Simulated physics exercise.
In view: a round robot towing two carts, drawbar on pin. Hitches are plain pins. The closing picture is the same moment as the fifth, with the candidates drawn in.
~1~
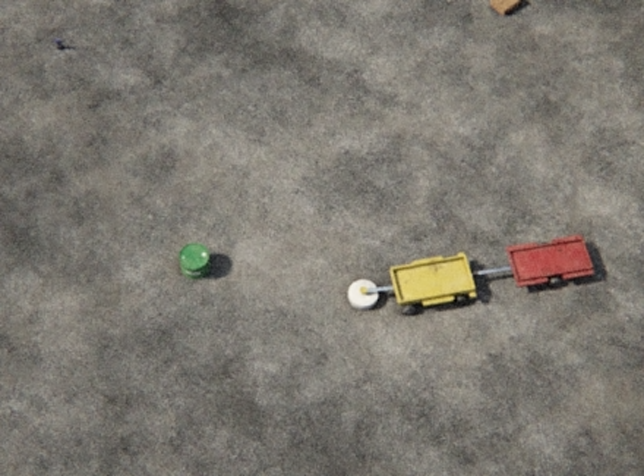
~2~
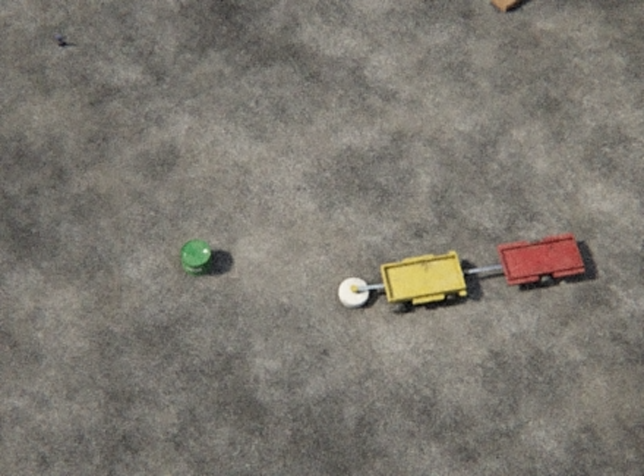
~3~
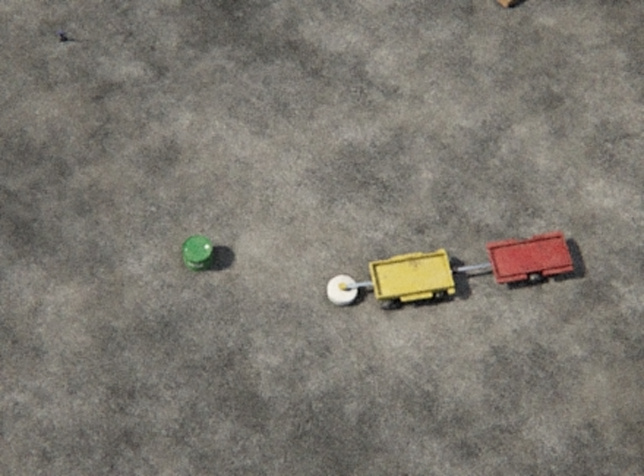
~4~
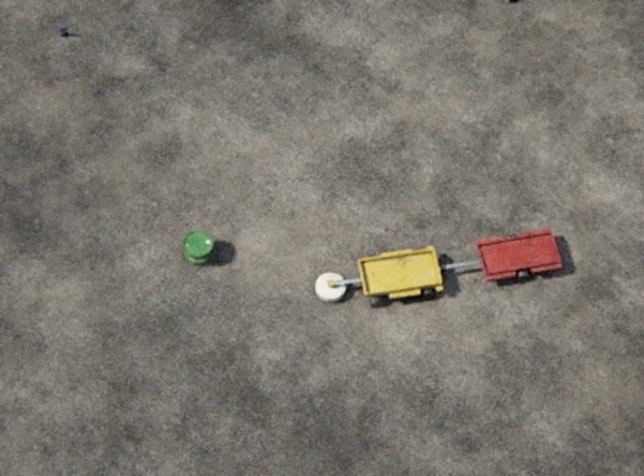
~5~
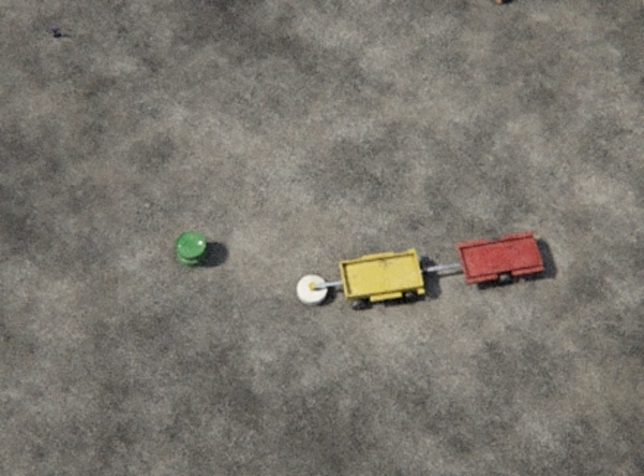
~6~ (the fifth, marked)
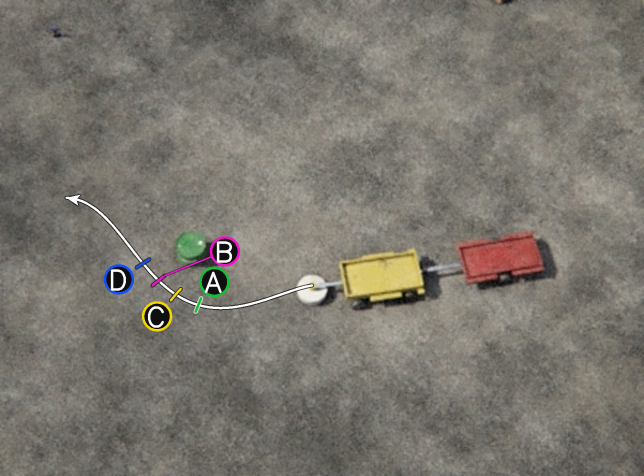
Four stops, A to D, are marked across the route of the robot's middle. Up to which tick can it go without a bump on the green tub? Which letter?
Stop at D.
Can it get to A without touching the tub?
Yes.
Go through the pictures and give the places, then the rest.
In the first frame, red cart (550, 260); green tub (196, 266); robot (363, 294).
In the second frame, robot (354, 292); yellow cart (423, 279); red cart (541, 258); green tub (197, 263).
In the third frame, robot (342, 290); yellow cart (411, 276); red cart (530, 257); green tub (199, 259).
In the fourth frame, robot (331, 286); yellow cart (400, 273); red cart (519, 254); green tub (200, 254).
In the fifth frame, robot (312, 289); yellow cart (381, 276); red cart (500, 257); green tub (192, 255).
On the marked copy, A at (198, 305); B at (159, 281); C at (176, 295); D at (143, 263); the route from (312, 285) via (166, 287) to (67, 198).
With D. Early on, robot (249, 308), last cart (436, 267).
Further on, robot (183, 302), last cart (373, 278).
At the end, robot (144, 267), last cart (324, 287); nothing has been touched.
As for the rest, A is safe but short; B is safe but short; C is safe but short.
